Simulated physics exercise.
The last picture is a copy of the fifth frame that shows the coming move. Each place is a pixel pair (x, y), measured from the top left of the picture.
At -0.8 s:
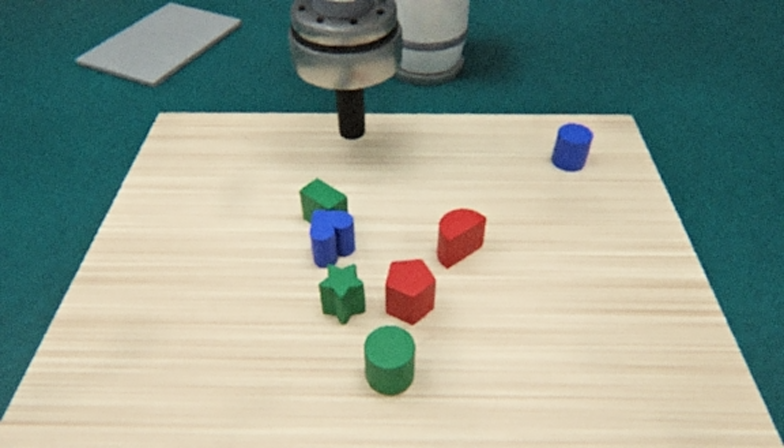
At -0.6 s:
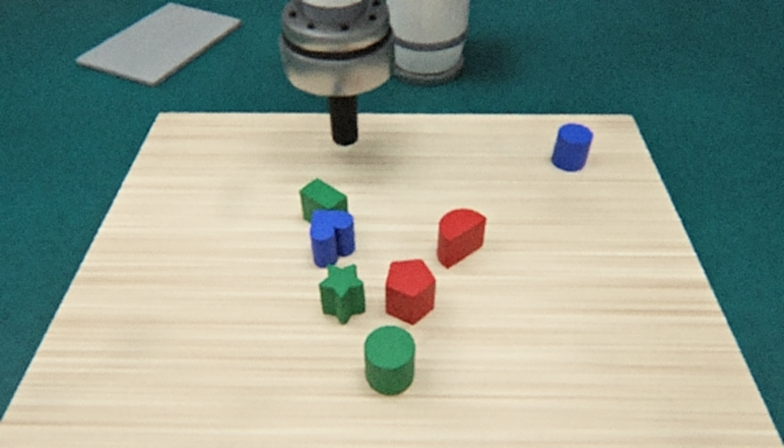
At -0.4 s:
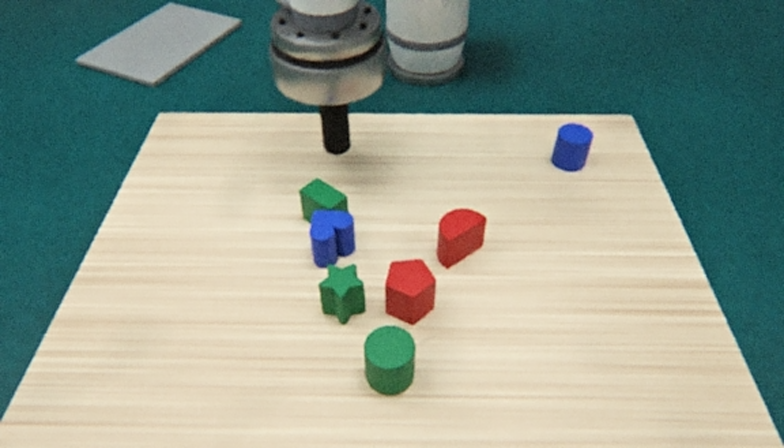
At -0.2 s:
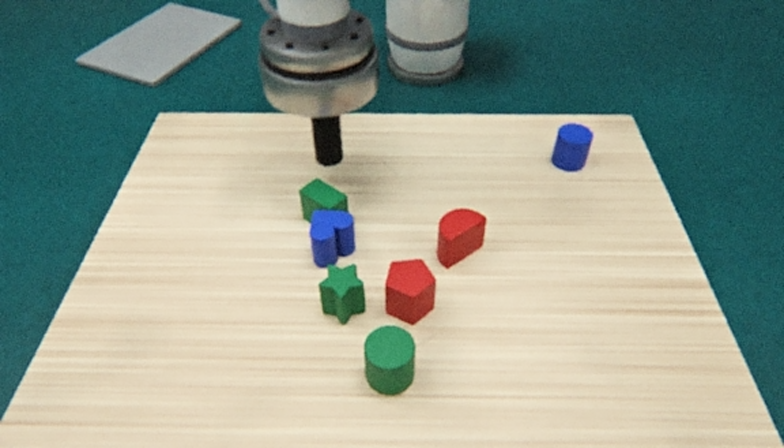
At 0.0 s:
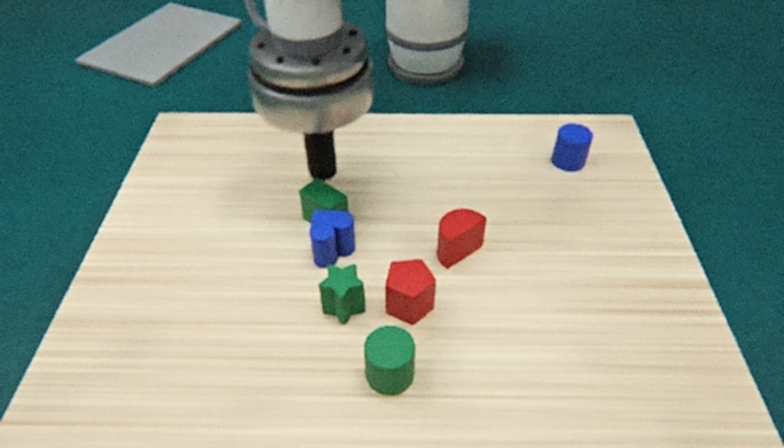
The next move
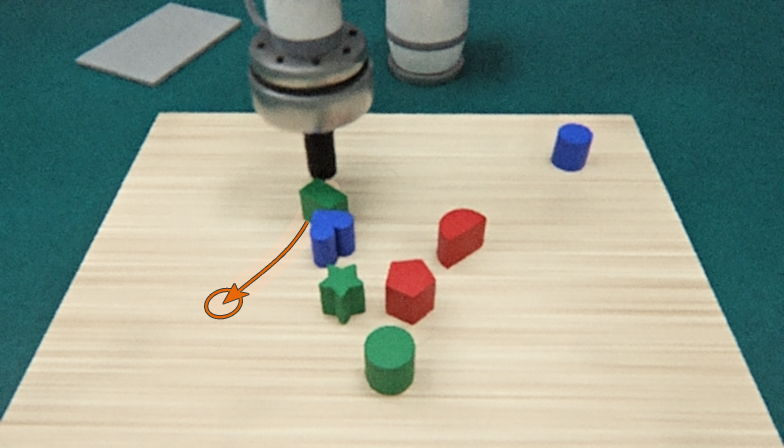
At the start, a robot arm with a black rod hangs over the far edge of a wooden board holding red, green and blue blocks. The arm moves slowly toward the viewer and slightly left, bringing the rod close behind the green oblong block, while all the blocks stay still.
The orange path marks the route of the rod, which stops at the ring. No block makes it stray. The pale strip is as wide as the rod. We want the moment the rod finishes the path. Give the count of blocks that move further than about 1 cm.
Blocks moved: Two.
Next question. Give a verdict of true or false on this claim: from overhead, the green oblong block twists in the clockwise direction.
That claim is false.
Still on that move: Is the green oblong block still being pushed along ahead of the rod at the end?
It seems not.
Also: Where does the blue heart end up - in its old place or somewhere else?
It's moved.
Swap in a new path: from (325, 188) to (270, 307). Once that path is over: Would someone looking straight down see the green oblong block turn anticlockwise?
Answer: Yes.
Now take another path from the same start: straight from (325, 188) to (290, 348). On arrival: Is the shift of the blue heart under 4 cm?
No, that is not how it ends up.
Path on the board, from (325, 188) over (291, 245) to (224, 303).
What follows on the original path. One third of the way, rod (303, 211); green oblong block (321, 211), turned 75° anticlockwise; blue heart (337, 235).
Two thirds of the way, rod (268, 250); green oblong block (319, 217), turned 115° anticlockwise; blue heart (342, 237), turned 15° clockwise.
At the end, rod (219, 289); green oblong block (319, 217), turned 115° anticlockwise; blue heart (342, 237), turned 15° clockwise; green star block in place.
